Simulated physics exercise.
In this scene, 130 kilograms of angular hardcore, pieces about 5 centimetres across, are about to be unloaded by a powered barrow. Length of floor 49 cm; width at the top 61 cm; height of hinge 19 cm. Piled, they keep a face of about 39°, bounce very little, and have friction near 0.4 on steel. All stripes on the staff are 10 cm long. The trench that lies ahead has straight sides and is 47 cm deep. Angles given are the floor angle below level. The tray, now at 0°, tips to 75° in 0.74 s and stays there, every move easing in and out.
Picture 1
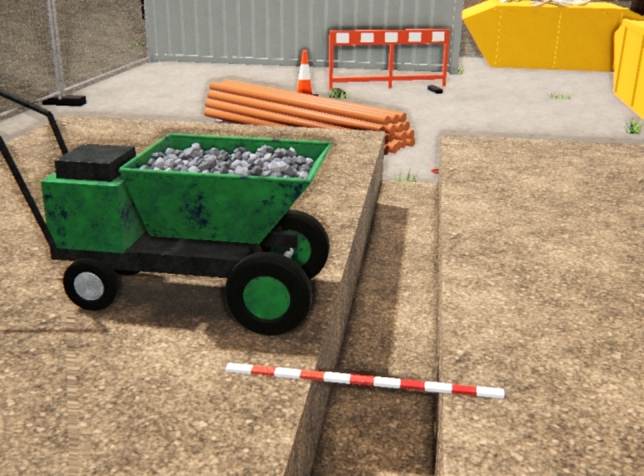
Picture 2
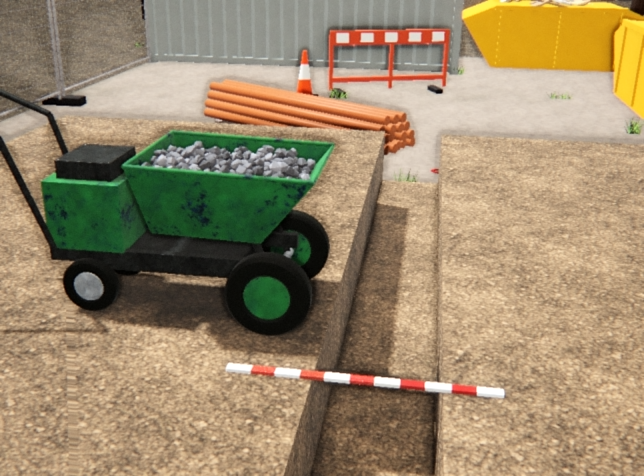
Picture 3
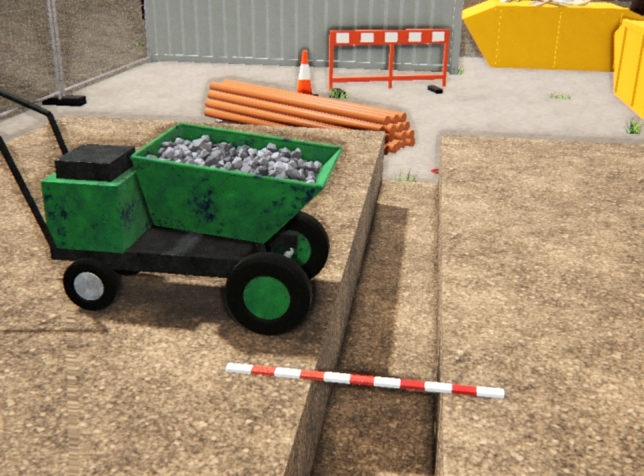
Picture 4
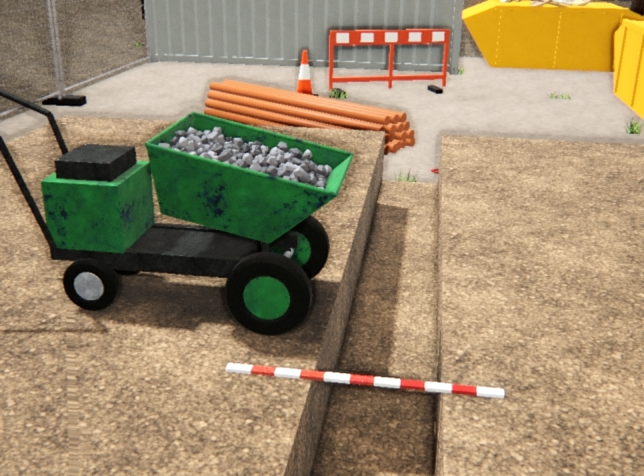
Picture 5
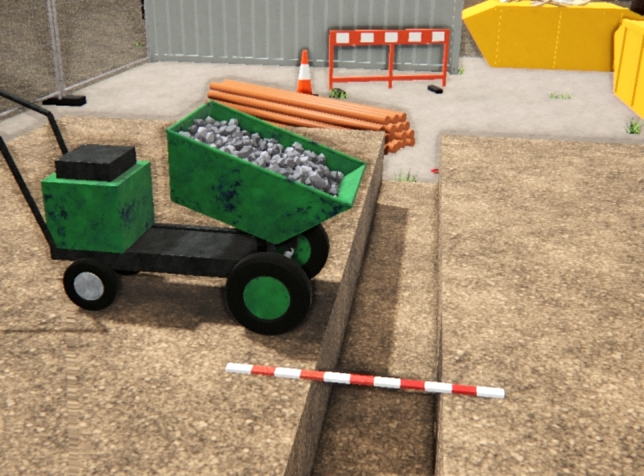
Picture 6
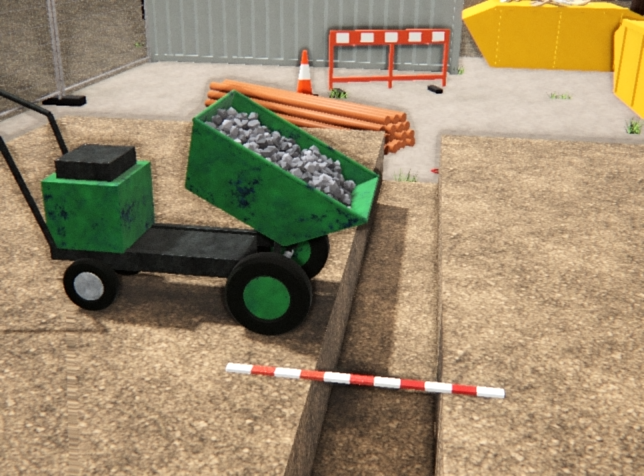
A green powered barrow's tray of grey stones tilting steadily forward and down to the right beside a straight-sided trench.
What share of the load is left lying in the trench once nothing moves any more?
About 66 per cent.
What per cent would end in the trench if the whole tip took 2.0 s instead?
Estimate: About 85 %.
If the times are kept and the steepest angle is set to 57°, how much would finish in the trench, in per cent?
The trench would hold about 20% of it.
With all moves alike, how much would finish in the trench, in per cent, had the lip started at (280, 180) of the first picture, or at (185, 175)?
Roughly 90 in a hundred from the first, 60 in a hundred from the second.
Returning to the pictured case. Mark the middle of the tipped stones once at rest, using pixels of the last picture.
Centre estimate: Around (424, 381).
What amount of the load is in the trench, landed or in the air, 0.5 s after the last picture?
By that moment, roughly 20 per cent of the load.
Then, 0.2 s after the last picture the floor is at 63°, 100 % in the tray; the foremost stones are at (401, 254).
Then, 0.5 s after the last picture the floor is at 75°, 65 % in the tray, 18 % in the trench, 17 % past the trench; the foremost stones are at (493, 333).
Then, 0.9 s after the last picture the floor is at 75°, 25 % in the tray, 39 % in the trench, 36 % past the trench; the foremost stones are at (629, 327).
Then, 2.8 s after the last picture the floor is at 75°, 0 % in the tray, 66 % in the trench, 34 % past the trench; the foremost stones are past the picture's edge.
